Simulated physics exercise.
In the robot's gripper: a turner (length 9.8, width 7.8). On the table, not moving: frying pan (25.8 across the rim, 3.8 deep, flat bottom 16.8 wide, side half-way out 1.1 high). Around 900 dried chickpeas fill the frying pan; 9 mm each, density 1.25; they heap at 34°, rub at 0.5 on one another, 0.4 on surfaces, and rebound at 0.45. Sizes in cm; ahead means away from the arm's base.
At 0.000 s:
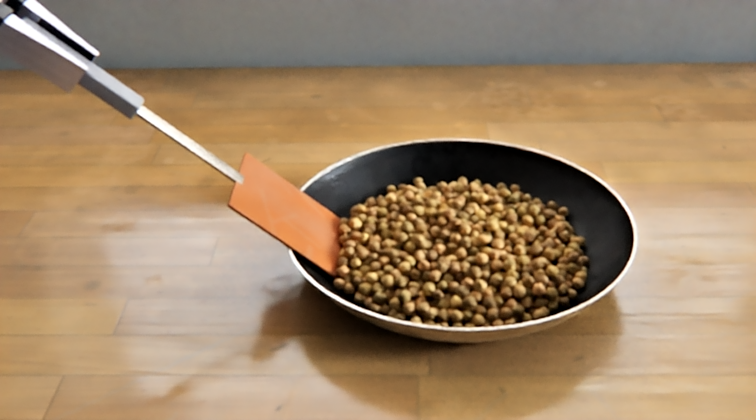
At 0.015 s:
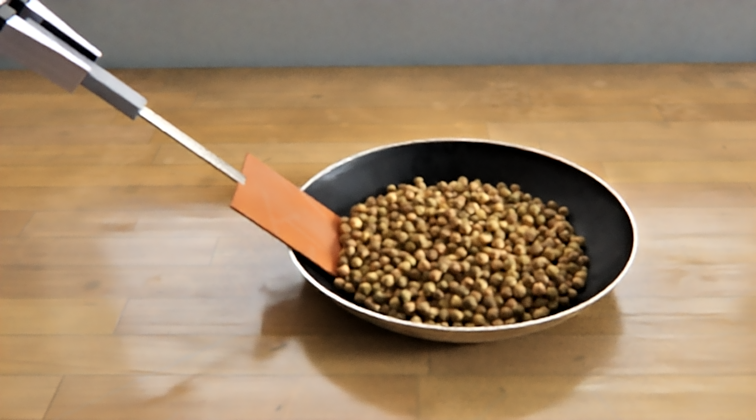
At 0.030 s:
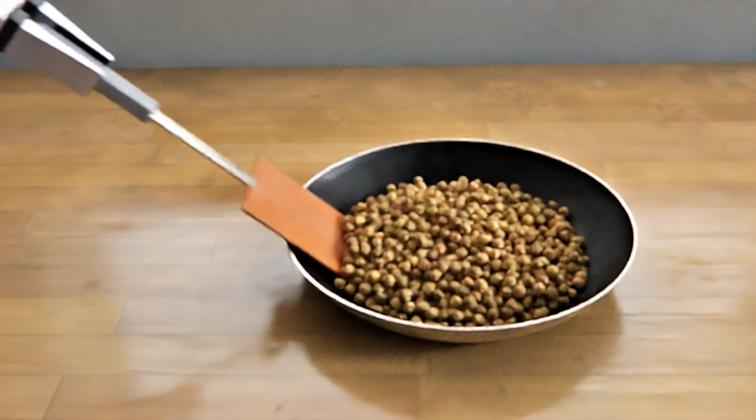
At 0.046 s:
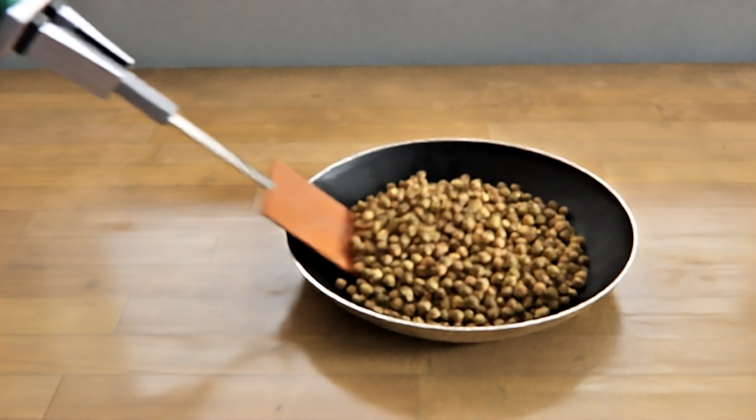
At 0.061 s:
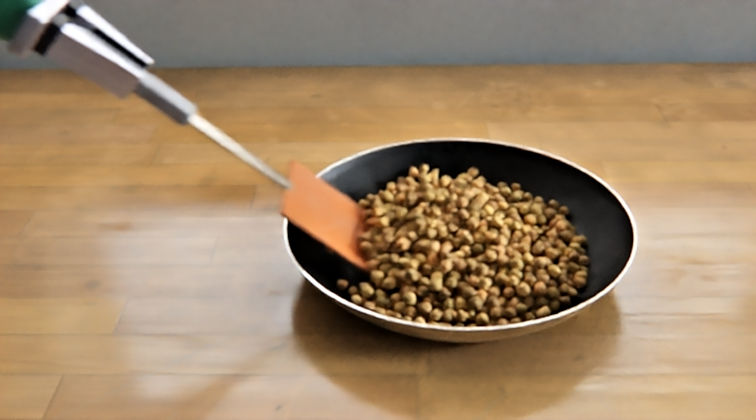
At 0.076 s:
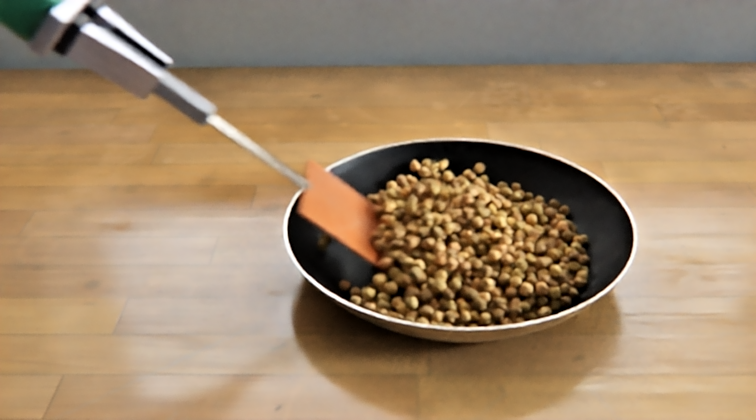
An orange turner in a robot's gripper pushes chickpeas rightward in a black frying pan.
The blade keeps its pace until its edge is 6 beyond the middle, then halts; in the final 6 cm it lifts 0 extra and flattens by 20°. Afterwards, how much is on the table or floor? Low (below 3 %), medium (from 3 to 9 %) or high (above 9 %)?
A low share, below 3 %, ends on the table or floor.
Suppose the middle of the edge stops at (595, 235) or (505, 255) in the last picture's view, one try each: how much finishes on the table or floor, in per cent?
About 30 and 0 per cent.
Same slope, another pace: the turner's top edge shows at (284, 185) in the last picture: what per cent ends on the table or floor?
About 0 per cent.
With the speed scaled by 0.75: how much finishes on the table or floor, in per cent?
Some 0 per cent.
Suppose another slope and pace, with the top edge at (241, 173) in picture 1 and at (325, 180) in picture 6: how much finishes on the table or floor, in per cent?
About 0 per cent.
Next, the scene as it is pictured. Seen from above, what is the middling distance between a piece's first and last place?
About 4 cm.
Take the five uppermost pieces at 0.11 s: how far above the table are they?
About 5 cm.
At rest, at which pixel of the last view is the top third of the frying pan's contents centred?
Around (557, 227).
By 0.11 s, sloping 41°, highest piece 6 above the table; 900 in the frying pan.
By 0.15 s, sloping 32°, highest piece 6 above the table; 900 in the frying pan.
By 0.37 s, sloping 21°, highest piece 5 above the table; 891 in the frying pan, 8 on the table or floor, 1 on the blade or in flight.
By 1.42 s, sloping 21°, highest piece 4 above the table; 889 in the frying pan, 11 on the table or floor.
Final count, 889 in the frying pan, 11 on the table or floor. That is 1 % on the table or floor.
